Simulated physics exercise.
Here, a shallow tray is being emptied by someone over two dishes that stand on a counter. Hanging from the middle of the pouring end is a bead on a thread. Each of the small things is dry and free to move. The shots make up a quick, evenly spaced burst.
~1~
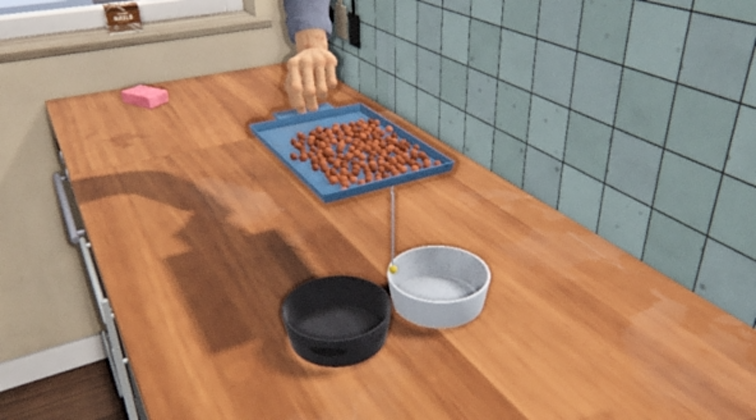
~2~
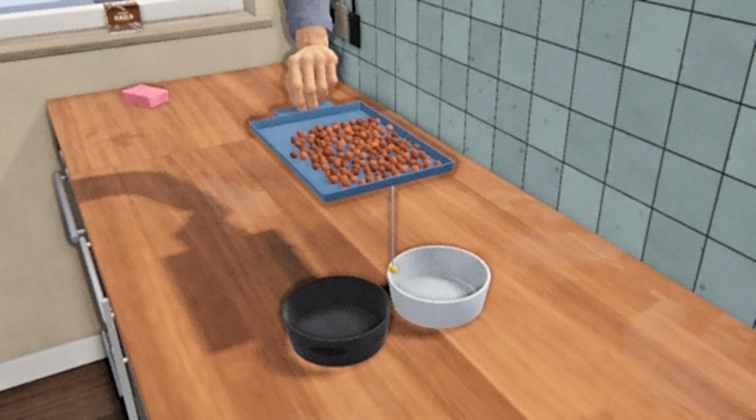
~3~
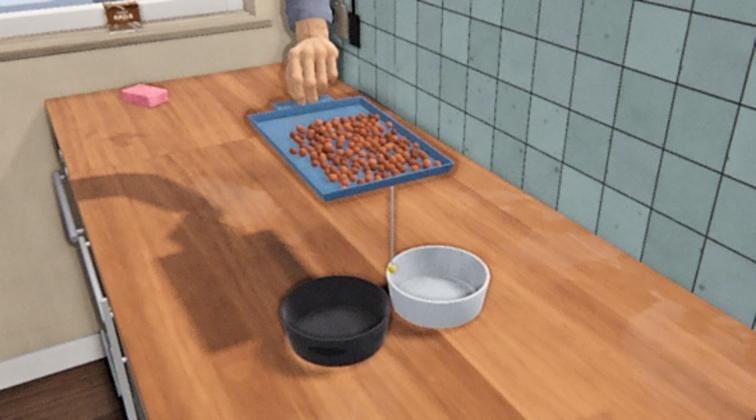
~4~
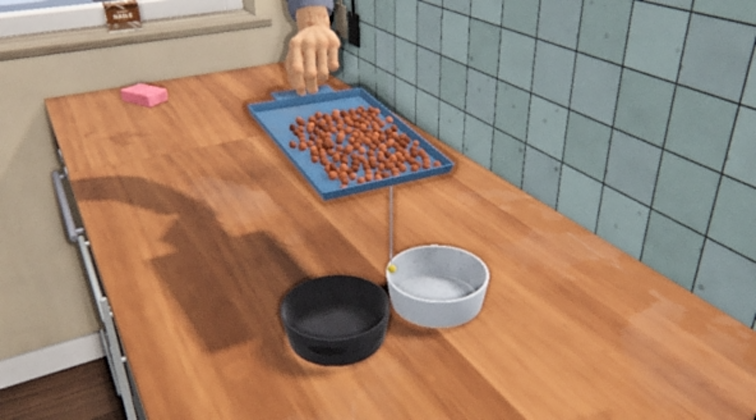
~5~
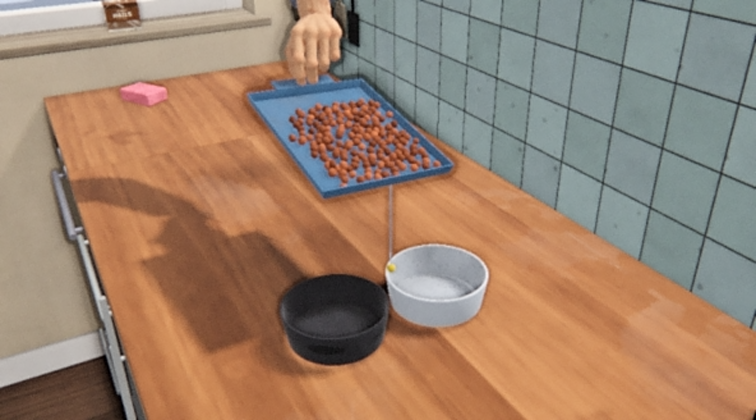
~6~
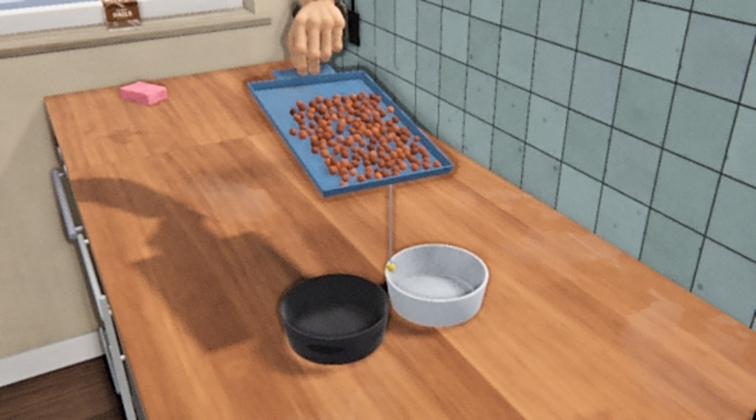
A hand held a blue tray of small reddish-brown pellets above a wooden counter, then raised its back end slightly while the pellets barely shifted and the black and white dishes stayed still.
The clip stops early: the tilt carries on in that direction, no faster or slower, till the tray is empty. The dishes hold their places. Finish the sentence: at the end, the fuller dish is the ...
At the end, the fuller dish is the right-hand one.
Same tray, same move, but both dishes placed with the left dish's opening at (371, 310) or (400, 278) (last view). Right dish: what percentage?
60 per cent the first time, 10 per cent the second time.
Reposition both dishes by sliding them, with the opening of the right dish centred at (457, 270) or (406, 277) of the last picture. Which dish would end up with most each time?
The first time the right-side one comes out ahead, the second time the right-side one.
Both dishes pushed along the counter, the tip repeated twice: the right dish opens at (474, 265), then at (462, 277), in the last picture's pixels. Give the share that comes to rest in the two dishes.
Around 70 per cent for the first position, around 80 per cent for the second.
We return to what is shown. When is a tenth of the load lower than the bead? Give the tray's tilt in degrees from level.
Near 110 degrees.
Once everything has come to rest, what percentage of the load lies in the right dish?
That part is close to 60 percent of the load.
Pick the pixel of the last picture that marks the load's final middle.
Roughly at (441, 310), give or take.
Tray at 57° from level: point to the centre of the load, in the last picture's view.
The load is centred around (394, 131).
Soon, tray tipped steeply; nearly all on the tray; a stray few in the right dish; a stray few in the air.
A while on, tray tipped right over; nearly all on the tray; a stray few in the right dish; a stray few outside both.
Towards the end, tray tipped past a quarter turn; a stray few in the left dish; about two thirds in the right dish; about a third outside both.
Finally, tray tipped past a quarter turn; a stray few in the left dish; about two thirds in the right dish; about a third outside both.
